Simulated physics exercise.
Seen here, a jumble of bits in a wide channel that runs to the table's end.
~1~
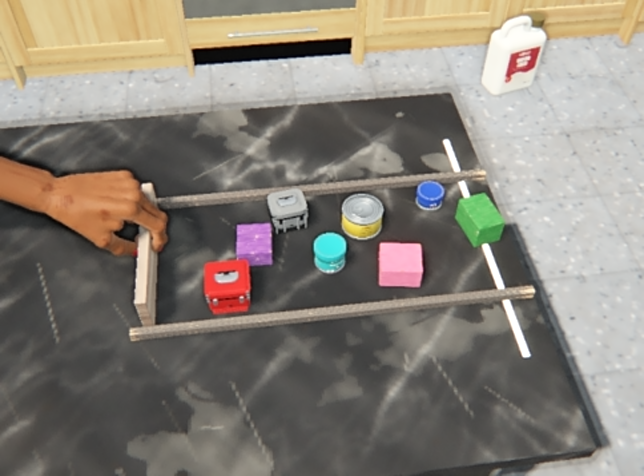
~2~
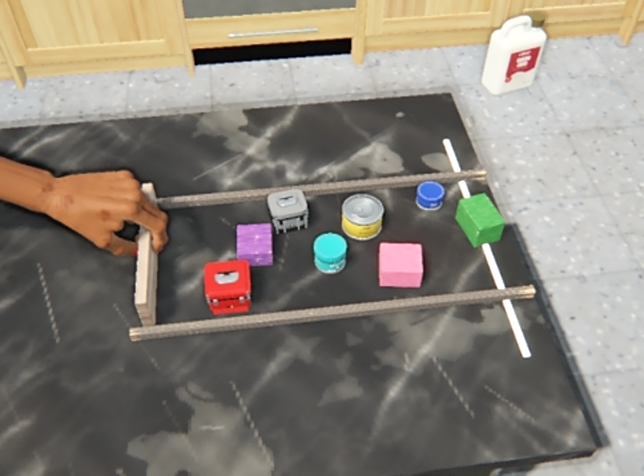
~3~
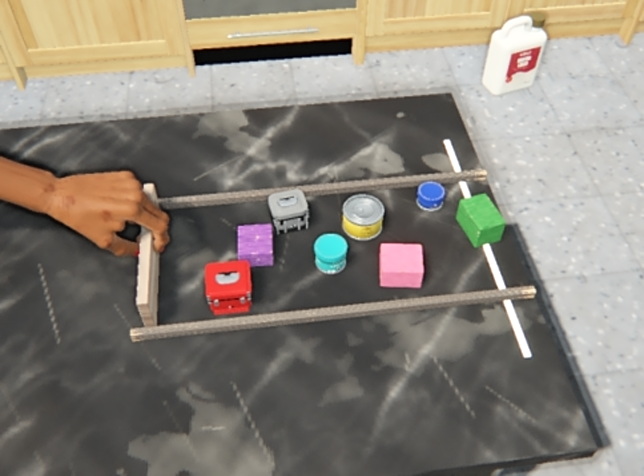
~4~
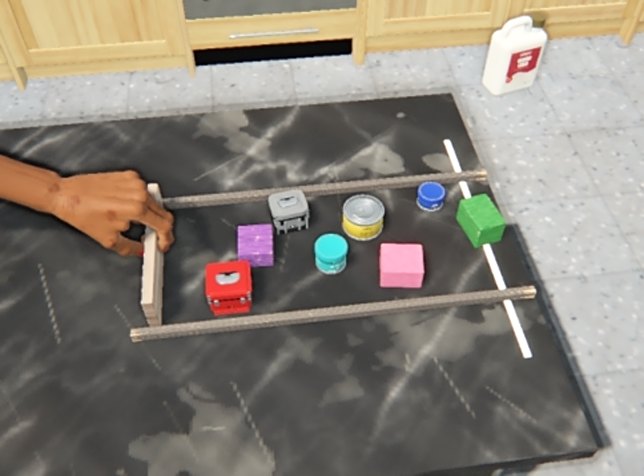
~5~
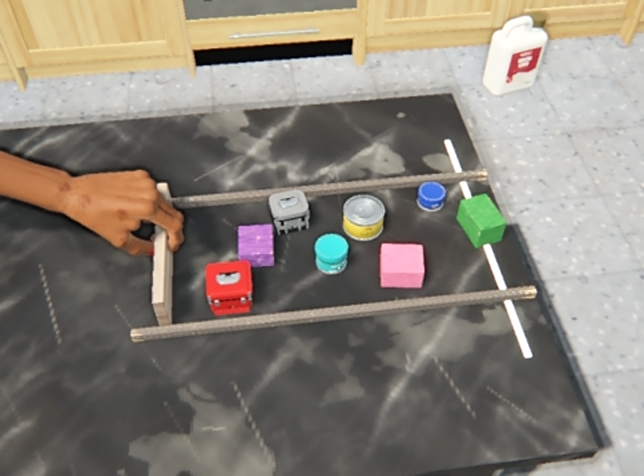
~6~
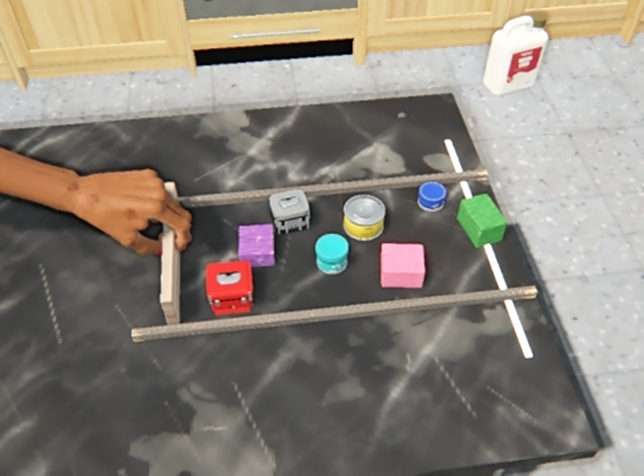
A hand at the left slides an upright wooden board a short way rightward between two thin rails on a dark marbled tabletop, seen from above at an angle, with wooden cabinets behind. Between the rails sit a red case, purple block, grey object, turquoise tin, yellow-and-silver pot, pink block and blue tin, with a green block on the white tape at right. The board nears the red case without touching anything, while the objects and camera stay practically still.
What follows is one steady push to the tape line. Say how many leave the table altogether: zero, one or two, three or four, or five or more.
In the end the number that fall off is five or more.
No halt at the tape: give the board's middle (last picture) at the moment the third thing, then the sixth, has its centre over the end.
First at (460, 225), next at (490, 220).
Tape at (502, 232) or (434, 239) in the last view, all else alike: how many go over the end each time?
In that order 8 and 1.
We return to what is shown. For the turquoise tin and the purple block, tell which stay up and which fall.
The turquoise tin falls, the purple block does not fall.
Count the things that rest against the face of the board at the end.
It touches 3.
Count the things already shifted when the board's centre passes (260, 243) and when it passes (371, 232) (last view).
3 and 7.
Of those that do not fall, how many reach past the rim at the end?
The number is 3.
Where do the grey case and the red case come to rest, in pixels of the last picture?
The grey case stops around (494, 189); the red case around (519, 257).
Early on, none off yet; green block at rest near (482, 220); blue tin at rest near (432, 197); pink block at rest near (402, 266).
A while later, none off yet; green block at rest near (482, 220); blue tin travelled about its own width near (444, 188); pink block travelled well along near (468, 265).
Finally, the number that fall off is five or more; lost, turquoise tin, yellow pot, pink block, blue tin and green block.
